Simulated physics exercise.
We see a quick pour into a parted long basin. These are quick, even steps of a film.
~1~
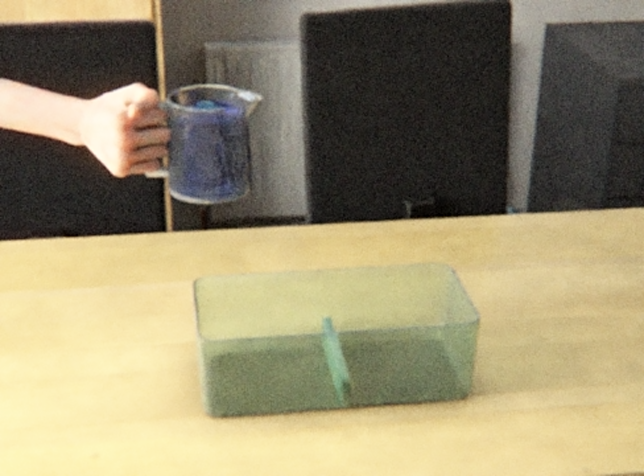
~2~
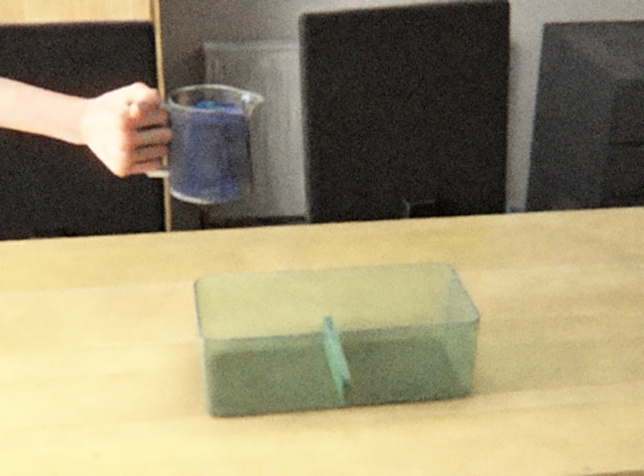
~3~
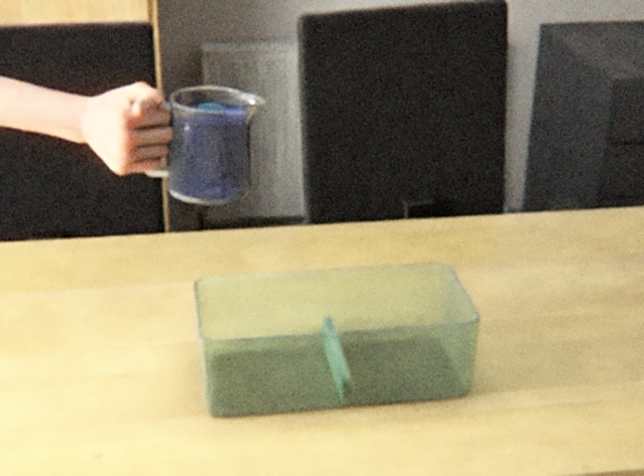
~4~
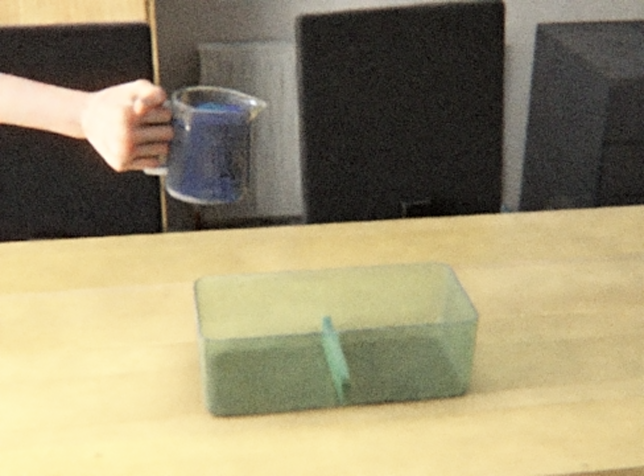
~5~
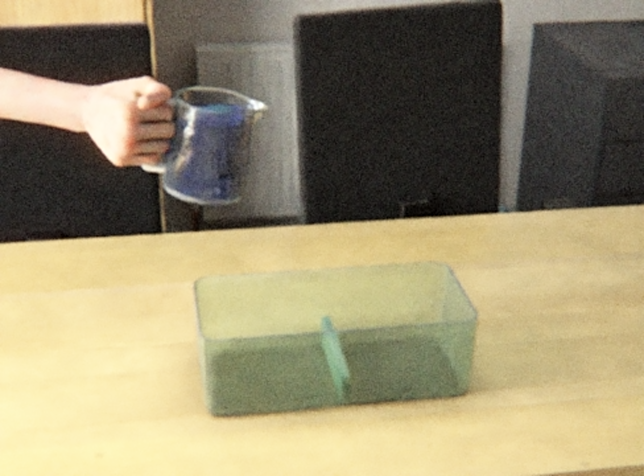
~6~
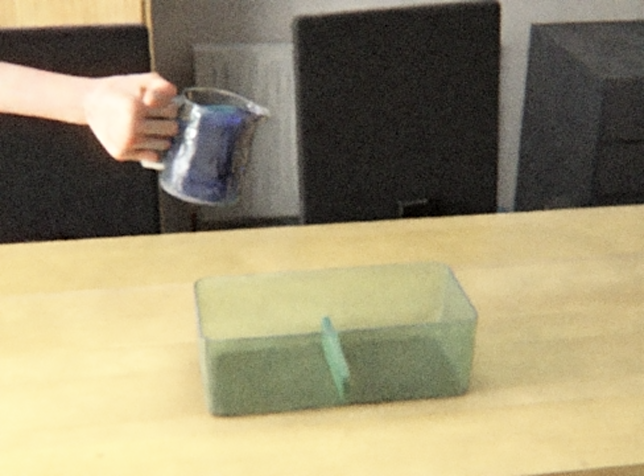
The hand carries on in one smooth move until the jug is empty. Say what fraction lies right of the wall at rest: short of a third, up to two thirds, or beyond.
The share right of the wall is from a third to two thirds.
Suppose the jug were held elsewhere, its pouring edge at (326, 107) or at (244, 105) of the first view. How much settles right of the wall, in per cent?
About 90 and 10 per cent.
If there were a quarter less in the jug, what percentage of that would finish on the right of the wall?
Some 25 per cent.
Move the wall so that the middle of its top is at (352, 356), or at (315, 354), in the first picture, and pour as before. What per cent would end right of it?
Roughly 20 per cent, and 80 per cent.
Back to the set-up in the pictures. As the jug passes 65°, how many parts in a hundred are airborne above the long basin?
Close to 15 per cent.
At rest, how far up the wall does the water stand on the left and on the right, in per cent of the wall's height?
Left: 20 %. Right: 30 %.
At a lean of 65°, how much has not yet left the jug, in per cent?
Some 80 per cent.
A moment on, the jug is tipped part way and 81 per cent is still to pour, 1 is left of the wall and 3 right of it.
Next, the jug is tipped on its side and 29 per cent is still to pour, 8 is left of the wall and 37 right of it.
Then the jug is tipped right over and 2 per cent is still to pour, 40 is left of the wall and 51 right of it.
Later the jug is tipped right over and 0 per cent is still to pour, 45 is left of the wall and 52 right of it.
At rest 45 per cent lies left of the wall, 52 right of it and 2 outside.
